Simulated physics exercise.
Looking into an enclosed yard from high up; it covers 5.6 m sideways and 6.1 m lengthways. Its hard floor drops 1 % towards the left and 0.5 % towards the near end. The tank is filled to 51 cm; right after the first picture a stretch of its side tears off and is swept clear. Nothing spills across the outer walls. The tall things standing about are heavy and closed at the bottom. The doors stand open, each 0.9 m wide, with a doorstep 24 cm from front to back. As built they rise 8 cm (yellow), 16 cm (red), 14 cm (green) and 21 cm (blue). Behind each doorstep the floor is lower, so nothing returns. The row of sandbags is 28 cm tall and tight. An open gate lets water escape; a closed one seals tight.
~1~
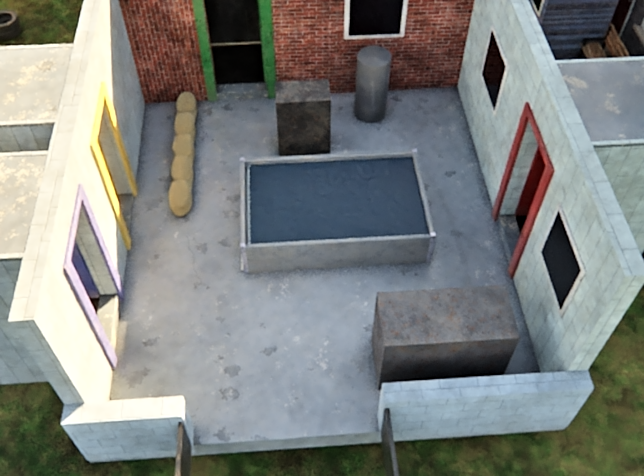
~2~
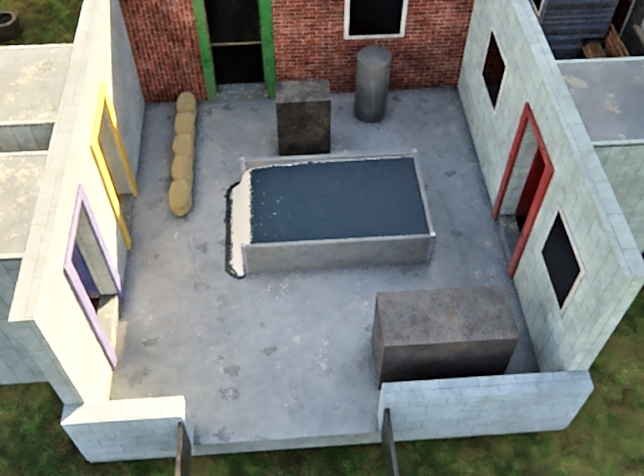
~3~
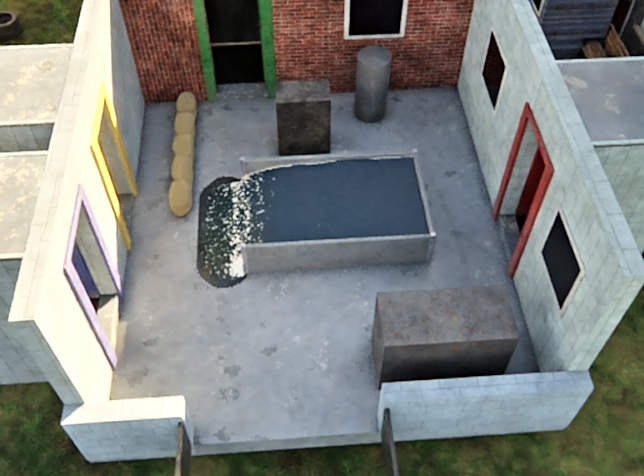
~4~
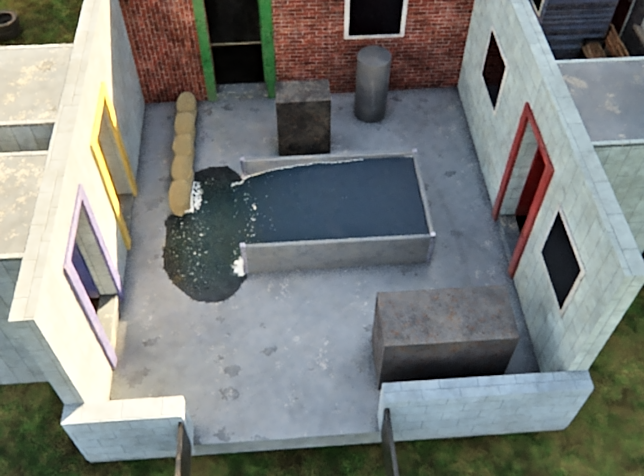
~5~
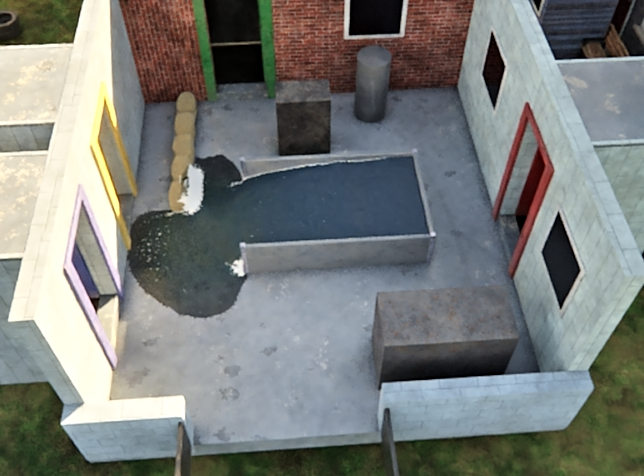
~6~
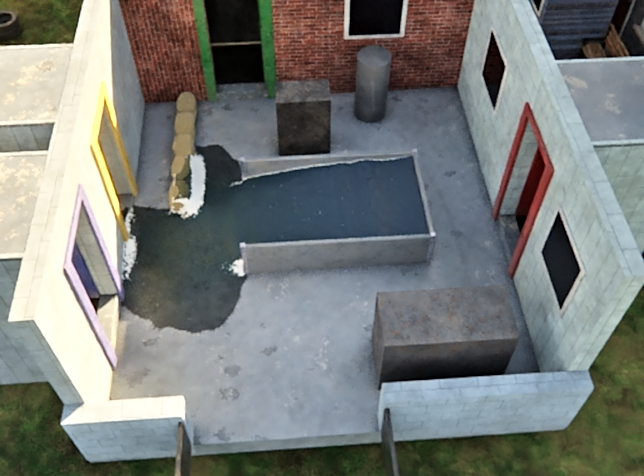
Water pouring from the open left side of a rectangular tank, foaming against sandbags and spreading over a walled yard's grey floor.
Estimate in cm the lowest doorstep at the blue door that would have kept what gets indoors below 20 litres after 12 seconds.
About 15 cm.
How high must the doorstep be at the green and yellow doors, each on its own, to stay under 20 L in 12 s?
About 12.0 cm at green and 27 cm at yellow.
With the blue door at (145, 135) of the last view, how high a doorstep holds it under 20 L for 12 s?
About 11.0 cm.
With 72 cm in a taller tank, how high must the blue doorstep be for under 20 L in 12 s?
Then roughly 21 cm.
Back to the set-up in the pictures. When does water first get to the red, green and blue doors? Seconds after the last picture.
Arrival: Red 6.0 s, green 0.9 s, blue 0.2 s.
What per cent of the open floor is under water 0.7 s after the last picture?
Near 20 per cent is wet.
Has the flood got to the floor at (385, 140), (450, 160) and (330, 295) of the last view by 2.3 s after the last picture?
In turn: Not reached, still dry, not reached.
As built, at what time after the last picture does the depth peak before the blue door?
At about 1.8 s.
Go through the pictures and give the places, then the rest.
In the first picture, the tank at (333, 200) is whole and still, 51 cm deep; the blue door at (99, 288) is dry.
In the second picture, the front is at (233, 270), 0.2 m from the gap at (247, 218); 0.3 m2 of floor is wet, 51 cm left at the back.
In the third picture, water pours out at (247, 220) and has run 0.6 m, to (204, 269); about 9 cm deep outside, 51 cm at the back.
In the fourth picture, water pours out at (247, 221) and has run 1.1 m, to (171, 267); about 9 cm deep outside, 51 cm at the back.
In the fifth picture, the gap is at (247, 221), the front 1.7 m out at (135, 260); the back of the tank holds 51 cm.
In the sixth picture, the front is at (116, 238), 2.0 m from the gap at (247, 221); 3.9 m2 of floor is wet, 51 cm left at the back; the blue door at (99, 288), 2.4 m from the gap, is still 0.5 m from the nearest water.
Then, 0.7 s after the last picture water covers 20 % of the floor, deepest (36 cm) near (127, 257); 16 cm at the blue door, 0 litres in over its 21 cm doorstep.
Then, 2.3 s after the last picture water covers 40 % of the floor, deepest (34 cm) near (108, 419); 19 cm at the blue door, 1 litre in over its 21 cm doorstep.
Then, 11.3 s after the last picture water covers 95 % of the floor, deepest (10 cm) near (106, 432); 8 cm at the blue door, 2 litres in over its 21 cm doorstep.
At the blue door as built, the water peaked near 21 cm, 1.7 s after the last picture.
With a doorstep of 13 cm, 32 litres would have come in within the 12 s; with 18 cm, 7 litres. So under 20 litres takes about 15 cm.
